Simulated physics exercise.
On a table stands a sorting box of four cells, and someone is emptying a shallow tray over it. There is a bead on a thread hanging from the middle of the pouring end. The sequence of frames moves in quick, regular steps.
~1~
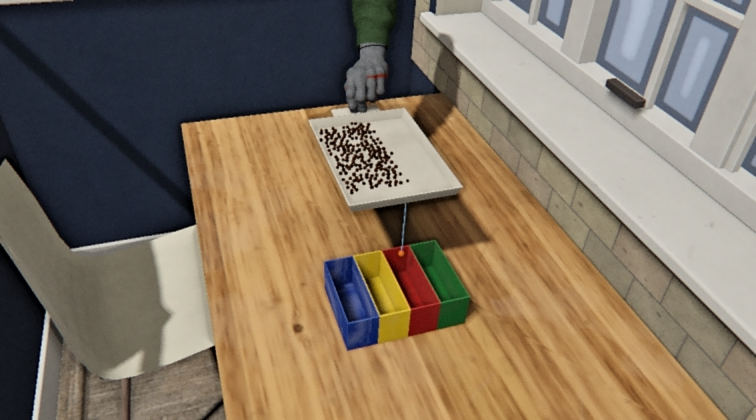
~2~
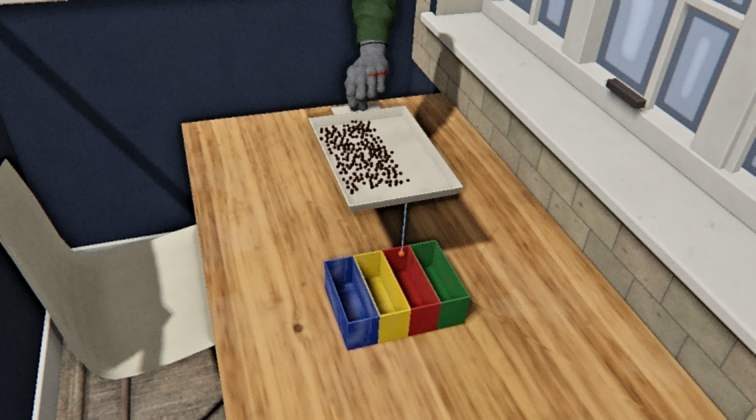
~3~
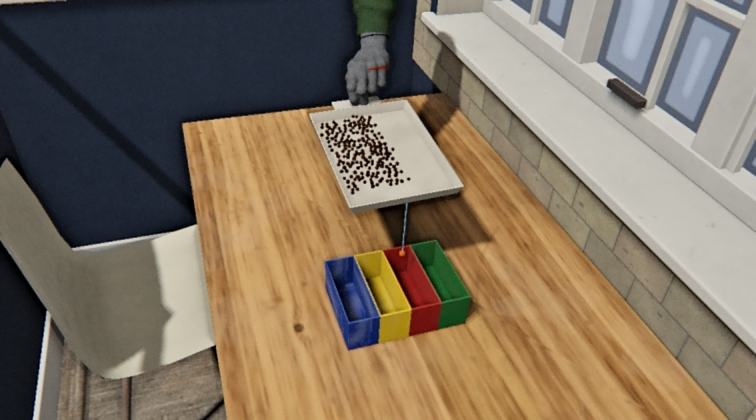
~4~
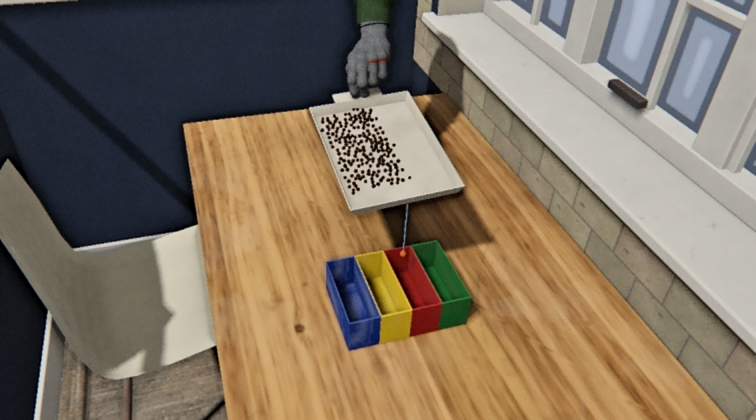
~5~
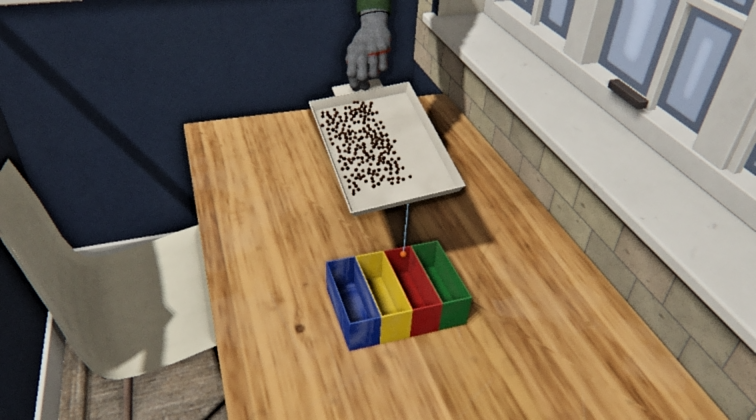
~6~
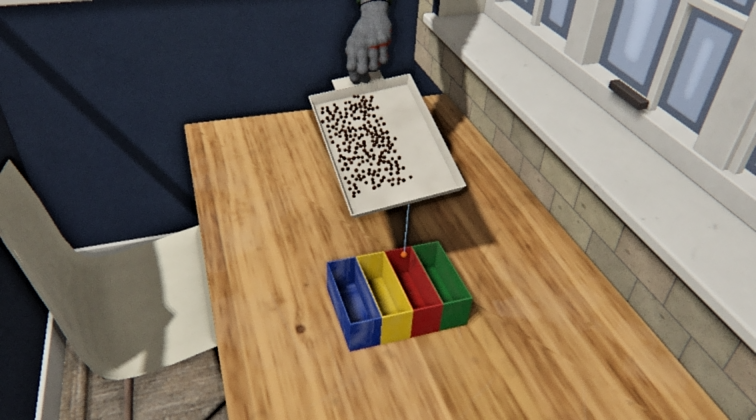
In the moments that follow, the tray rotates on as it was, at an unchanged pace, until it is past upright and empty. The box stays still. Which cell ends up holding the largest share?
Blue.
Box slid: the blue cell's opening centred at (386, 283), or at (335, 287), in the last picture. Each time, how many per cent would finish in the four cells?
Close to 20 in a hundred, then close to 100 in a hundred.
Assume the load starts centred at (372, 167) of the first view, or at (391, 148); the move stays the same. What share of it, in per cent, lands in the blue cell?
Roughly 70 per cent, and 70 per cent.
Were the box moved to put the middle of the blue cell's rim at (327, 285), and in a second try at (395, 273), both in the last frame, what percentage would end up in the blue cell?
Roughly 10% on the first try and 0% on the second.
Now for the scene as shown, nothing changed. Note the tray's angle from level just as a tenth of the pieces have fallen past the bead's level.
My estimate is some 65 degrees.
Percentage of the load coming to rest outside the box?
Roughly 10 in a hundred.
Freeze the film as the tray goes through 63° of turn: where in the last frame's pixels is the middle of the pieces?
Somewhere near pixel (364, 213).
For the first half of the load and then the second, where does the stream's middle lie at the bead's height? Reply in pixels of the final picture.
(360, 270), then (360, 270).
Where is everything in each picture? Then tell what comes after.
Corners of the pouring end (352, 202) and (457, 185), level; middle of the load (362, 155), allspice berries; bead on its thread (401, 254); blue cell (363, 331); yellow cell (394, 324); red cell (424, 317); green cell (453, 311), in the first picture.
Corners of the pouring end (352, 203) and (457, 185), level; middle of the load (362, 154), in the second picture.
Corners of the pouring end (353, 204) and (458, 184), tipped barely, lowest at the left corner; middle of the load (363, 151), in the third picture.
Corners of the pouring end (354, 206) and (459, 184), tipped a little, lowest at the left corner; middle of the load (363, 147), in the fourth picture.
Corners of the pouring end (354, 209) and (460, 183), tipped a little, lowest at the left corner; middle of the load (364, 144), in the fifth picture.
Corners of the pouring end (354, 211) and (461, 183), tipped clearly, lowest at the left corner; middle of the load (364, 142); blue cell (366, 332); yellow cell (397, 325); red cell (427, 318); green cell (456, 312), in the sixth picture.
Just after the last frame, tray tipped steeply; the larger part on the tray; about a tenth in the blue cell; just a few in the yellow cell; about a tenth falling or outside the box.
A moment on, tray tipped past a quarter turn; just a few on the tray; roughly two thirds in the blue cell; roughly a quarter in the yellow cell; just a few in the red cell; about a tenth falling or outside the box.
Further on, tray tipped past a quarter turn; roughly two thirds in the blue cell; roughly a quarter in the yellow cell; just a few in the red cell; just a few in the green cell; about a tenth falling or outside the box.
When it is over, tray tipped past a quarter turn; roughly two thirds in the blue cell; roughly a quarter in the yellow cell; just a few in the red cell; just a few in the green cell; about a tenth outside the box.
